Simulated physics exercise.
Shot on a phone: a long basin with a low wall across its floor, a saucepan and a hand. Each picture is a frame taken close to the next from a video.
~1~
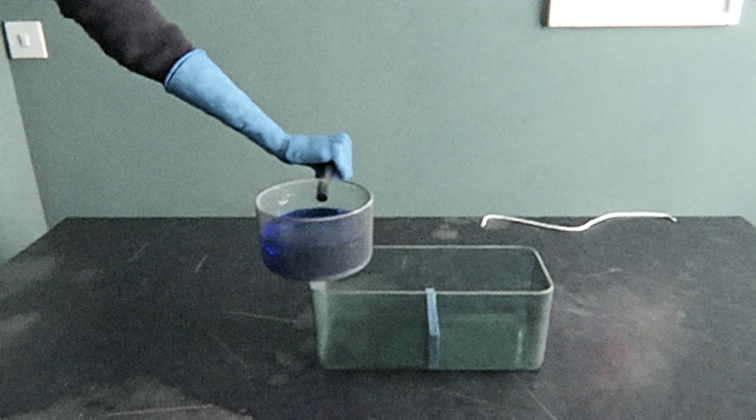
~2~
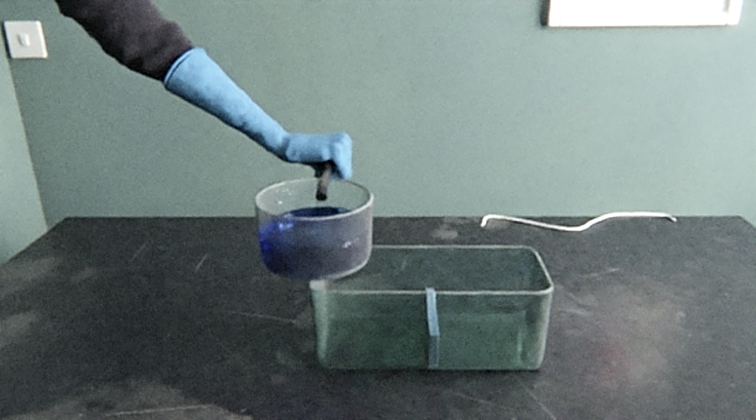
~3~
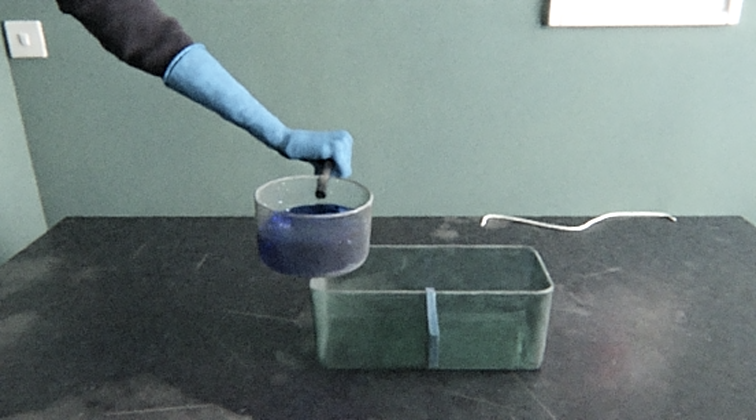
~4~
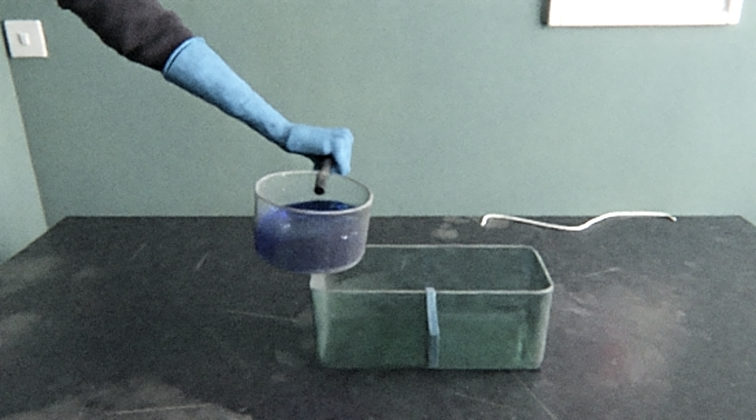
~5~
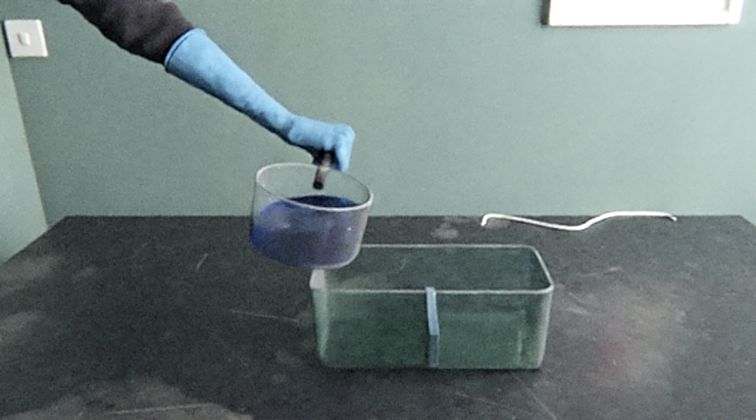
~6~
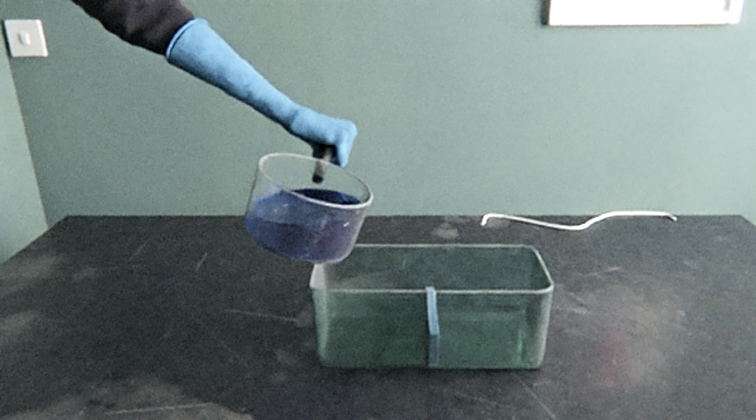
Blue-gloved hand gradually tilting a clear round pan of dark blue liquid rightward above a long glass basin on a dark table.
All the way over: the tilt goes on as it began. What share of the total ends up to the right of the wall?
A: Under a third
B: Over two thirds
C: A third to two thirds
Over two thirds (B).
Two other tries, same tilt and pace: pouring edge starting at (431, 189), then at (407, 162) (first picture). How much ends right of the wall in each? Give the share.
It comes out at around 65 percent and then around 75 percent.
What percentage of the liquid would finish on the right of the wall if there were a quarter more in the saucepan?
About 70 in a hundred.
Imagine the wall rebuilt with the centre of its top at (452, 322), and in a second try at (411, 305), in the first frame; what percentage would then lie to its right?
Note: Roughly 40 % in case one, 90 % in case two.
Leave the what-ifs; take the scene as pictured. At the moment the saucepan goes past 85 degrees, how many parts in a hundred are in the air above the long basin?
Around 35 percent.
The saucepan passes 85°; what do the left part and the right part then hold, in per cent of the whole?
Left part 0 %; right part 0 %.
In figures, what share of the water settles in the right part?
Close to 75 per cent.
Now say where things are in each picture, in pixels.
In the first frame, tilt 0°; pouring edge (372, 199); surface from (264, 225) to (370, 225); the long basin's rim runs from (315, 269) to (544, 269); the wall's top is at (432, 311).
In the second frame, tilt 1°; pouring edge (371, 199); surface from (263, 224) to (369, 223).
In the third frame, tilt 3°; pouring edge (371, 199); surface from (262, 223) to (369, 220).
In the fourth frame, tilt 7°; pouring edge (371, 199); surface from (259, 219) to (366, 215).
In the fifth frame, tilt 13°; pouring edge (371, 198); surface from (255, 212) to (365, 211).
In the sixth frame, tilt 20°; pouring edge (371, 198); surface from (251, 203) to (365, 206).
A moment on, the saucepan is tipped on its side and 66 per cent is still to pour, 1 is left of the wall and 0 right of it.
Next, the saucepan is tipped right over and 8 per cent is still to pour, 5 is left of the wall and 70 right of it.
Then the saucepan is tipped right over and 0 per cent is still to pour, 19 is left of the wall and 75 right of it.
Later the saucepan is tipped right over and 0 per cent is still to pour, 22 is left of the wall and 75 right of it.
At rest 22 per cent lies left of the wall, 75 right of it and 3 outside.
